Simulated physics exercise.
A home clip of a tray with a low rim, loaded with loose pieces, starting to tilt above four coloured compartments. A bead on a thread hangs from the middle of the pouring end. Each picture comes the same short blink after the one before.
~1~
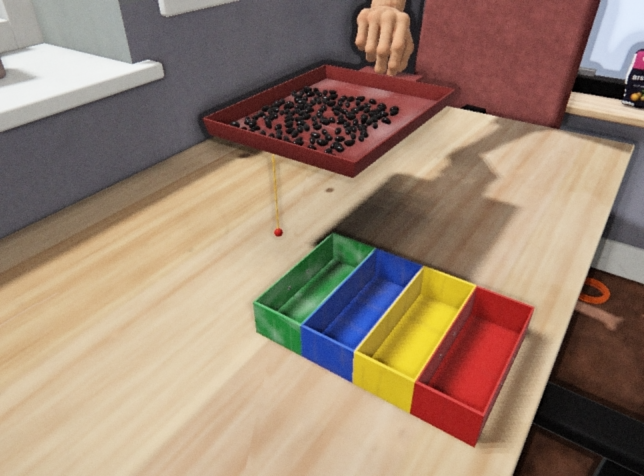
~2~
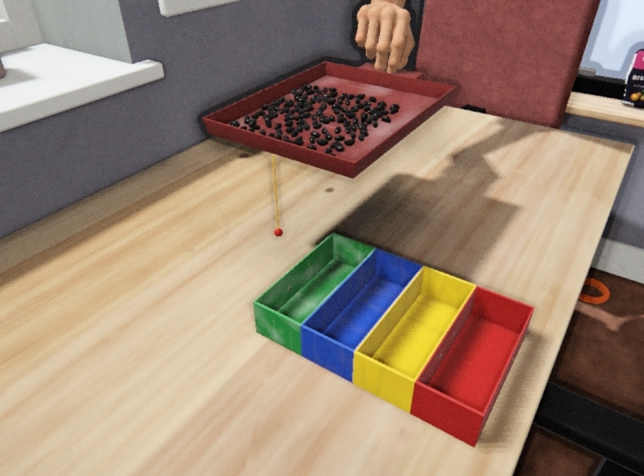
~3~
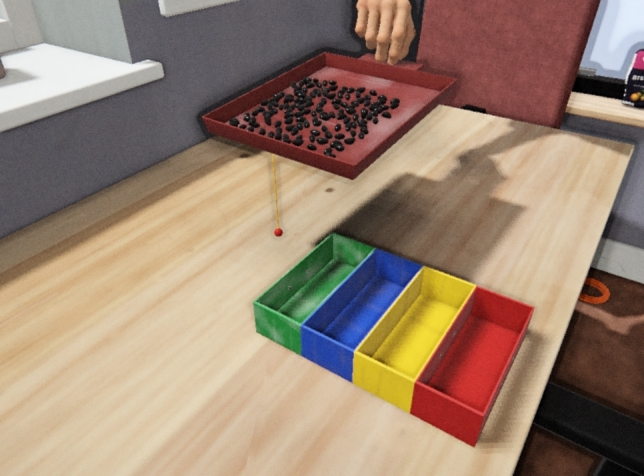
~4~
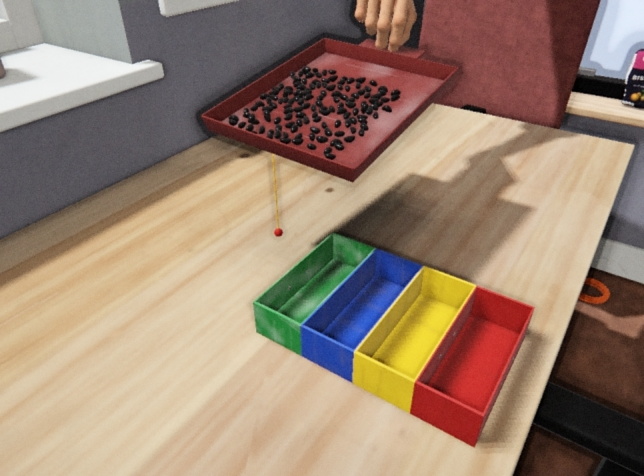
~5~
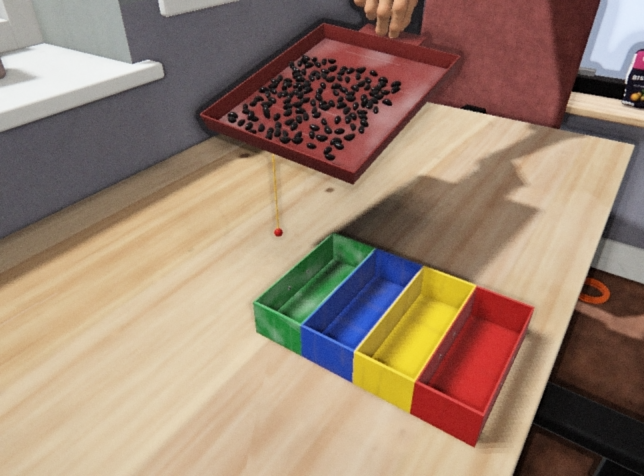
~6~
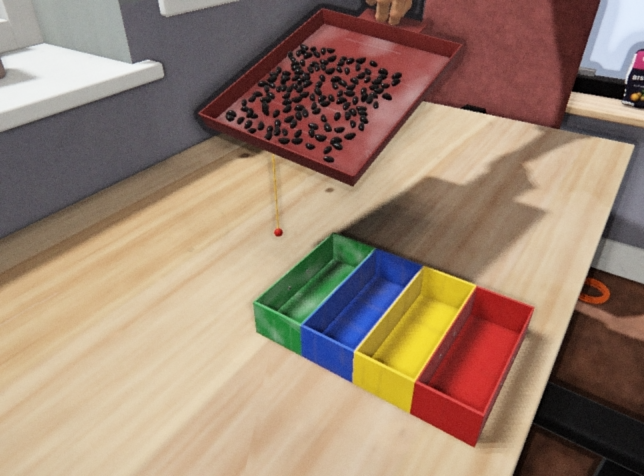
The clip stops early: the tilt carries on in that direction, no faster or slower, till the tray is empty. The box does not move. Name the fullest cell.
Fullest: The green cell.
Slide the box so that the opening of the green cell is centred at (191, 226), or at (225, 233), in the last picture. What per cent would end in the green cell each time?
In turn 0 and 0 in a hundred.
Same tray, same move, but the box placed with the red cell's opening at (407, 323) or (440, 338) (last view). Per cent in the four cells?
In turn 100 and 80 in a hundred.
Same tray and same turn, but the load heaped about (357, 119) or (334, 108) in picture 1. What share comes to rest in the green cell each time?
The first gives 70 %, the second 60 %.
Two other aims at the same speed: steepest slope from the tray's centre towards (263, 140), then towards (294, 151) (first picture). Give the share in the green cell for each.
About 0 and 30 per cent.
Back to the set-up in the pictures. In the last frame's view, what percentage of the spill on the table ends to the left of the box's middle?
Close to 100 per cent.
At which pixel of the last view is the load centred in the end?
Near (298, 305).
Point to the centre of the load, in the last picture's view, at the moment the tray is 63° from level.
Roughly at (299, 133).
Soon, tray tipped steeply; nearly all on the tray; a stray few falling or outside the box.
A while on, tray tipped past a quarter turn; most on the tray; a small part in the green cell; a small part in the blue cell; a small part falling or outside the box.
Towards the end, tray tipped past a quarter turn; about half in the green cell; a small part in the blue cell; about a third falling or outside the box.
Finally, tray tipped past a quarter turn; about half in the green cell; a small part in the blue cell; none in the red cell; none in the yellow cell; about a third outside the box.
